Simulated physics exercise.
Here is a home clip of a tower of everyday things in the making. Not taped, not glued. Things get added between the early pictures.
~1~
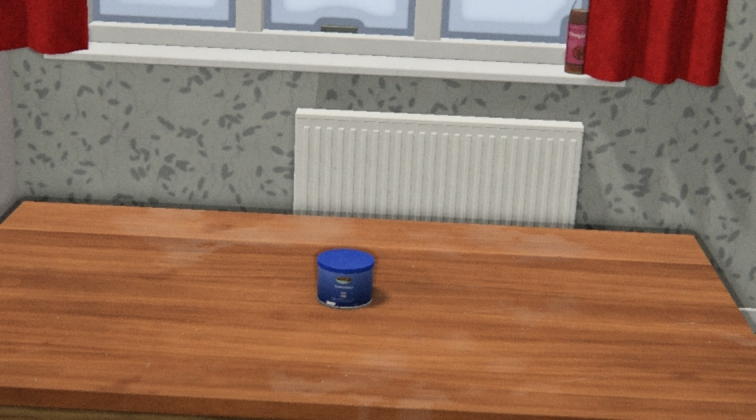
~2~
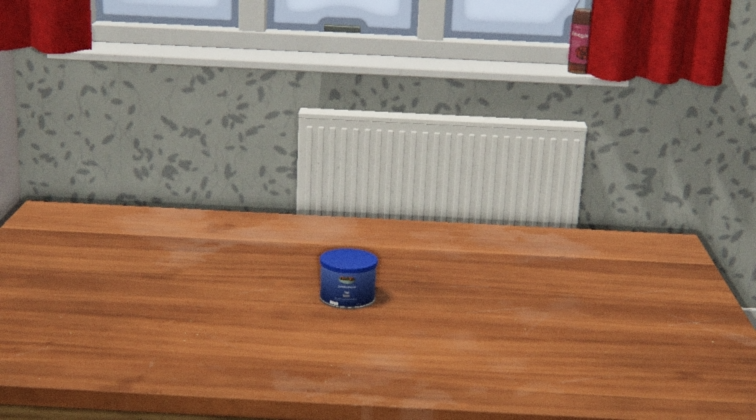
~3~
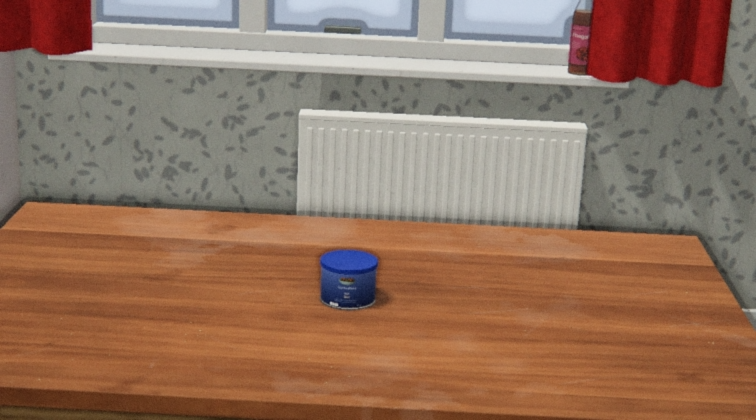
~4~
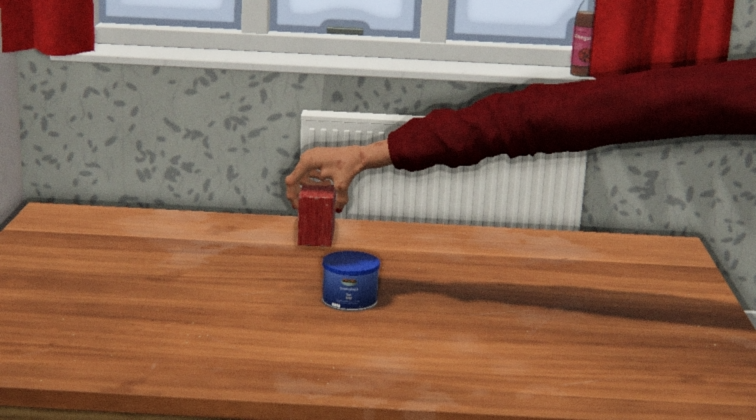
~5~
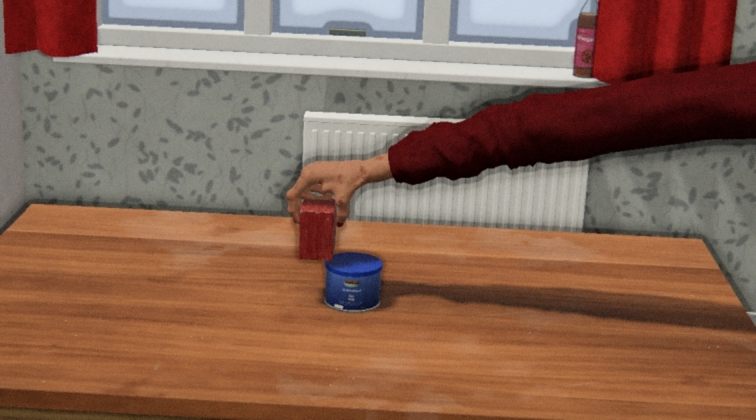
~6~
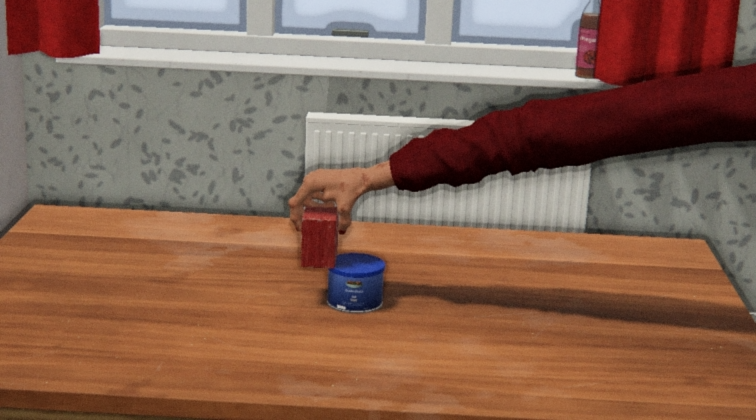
A hand in a dark red sleeve reached in from the right over a wooden table where a blue tub sat, and lowered a red block just behind the tub, still holding it.
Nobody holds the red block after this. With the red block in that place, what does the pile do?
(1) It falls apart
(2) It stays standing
1.
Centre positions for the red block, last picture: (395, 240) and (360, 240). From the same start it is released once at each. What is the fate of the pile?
The first try leaves the pile knocked down, the second leaves it standing.
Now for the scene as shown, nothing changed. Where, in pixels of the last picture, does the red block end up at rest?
Look near (278, 283) in the final picture.
Then, 0.30 s past the last view, red block now fallen.
Then, 0.40 s past the last view, things are still on the move.
Finally, fallen, red block; blue tub still in place. Final places as the last picture's camera would see them, red block near (278, 283). The pile gives way.
